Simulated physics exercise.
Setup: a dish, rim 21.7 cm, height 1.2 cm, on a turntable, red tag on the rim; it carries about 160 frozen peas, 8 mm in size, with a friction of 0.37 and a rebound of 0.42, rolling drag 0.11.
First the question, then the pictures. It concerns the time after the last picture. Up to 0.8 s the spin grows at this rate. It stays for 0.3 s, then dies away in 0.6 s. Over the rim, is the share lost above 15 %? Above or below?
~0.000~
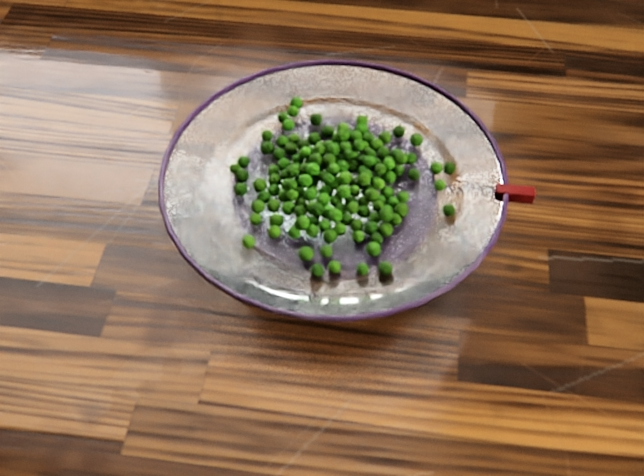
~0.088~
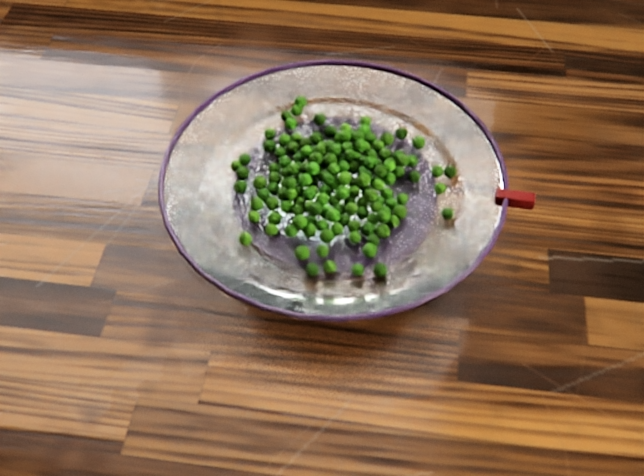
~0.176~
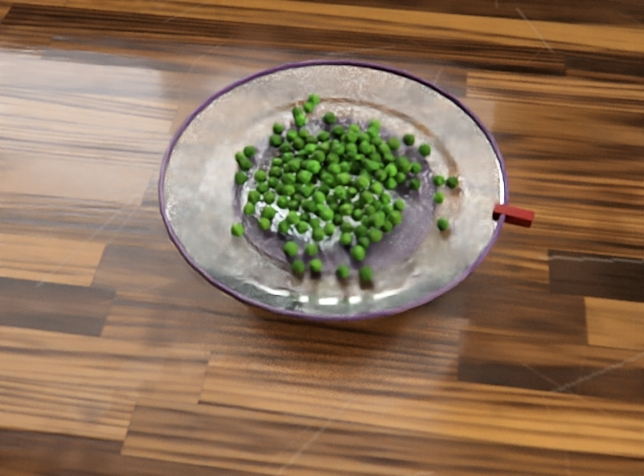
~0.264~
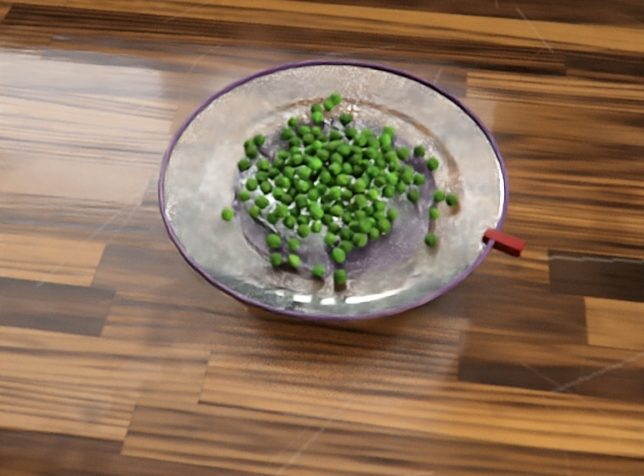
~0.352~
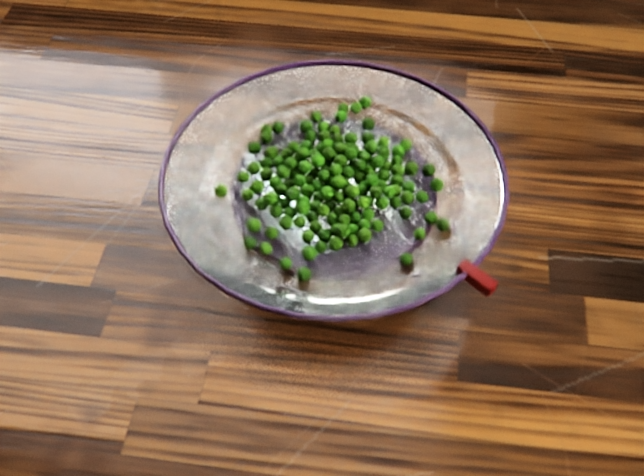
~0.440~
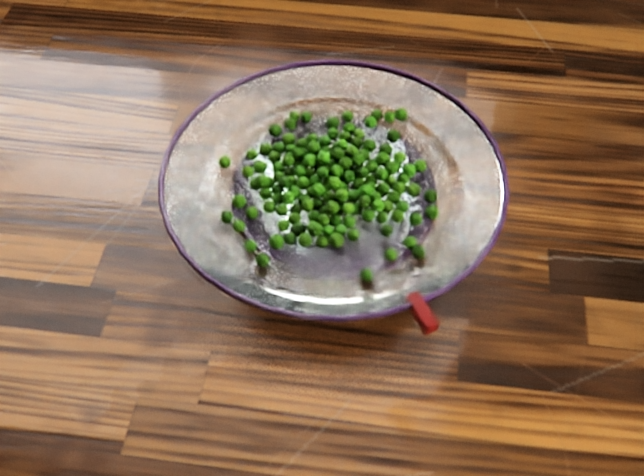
It comes out below.
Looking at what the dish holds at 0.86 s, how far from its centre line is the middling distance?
Distance: Roughly 6.0 cm.
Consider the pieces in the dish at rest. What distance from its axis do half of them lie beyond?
I'd put it close to 7.5 cm.
Then, at 0.86 s, dish 100 %; middle of the pieces not yet landed near (333, 177).
After 1.22 s, dish 100 %; middle of the pieces not yet landed near (336, 178).
Then, at 1.54 s, dish 100 %; middle of the pieces not yet landed near (335, 179).
After 1.85 s, dish 100 %; middle of the pieces not yet landed near (336, 178).
At rest (2.1 s), dish 100 %.
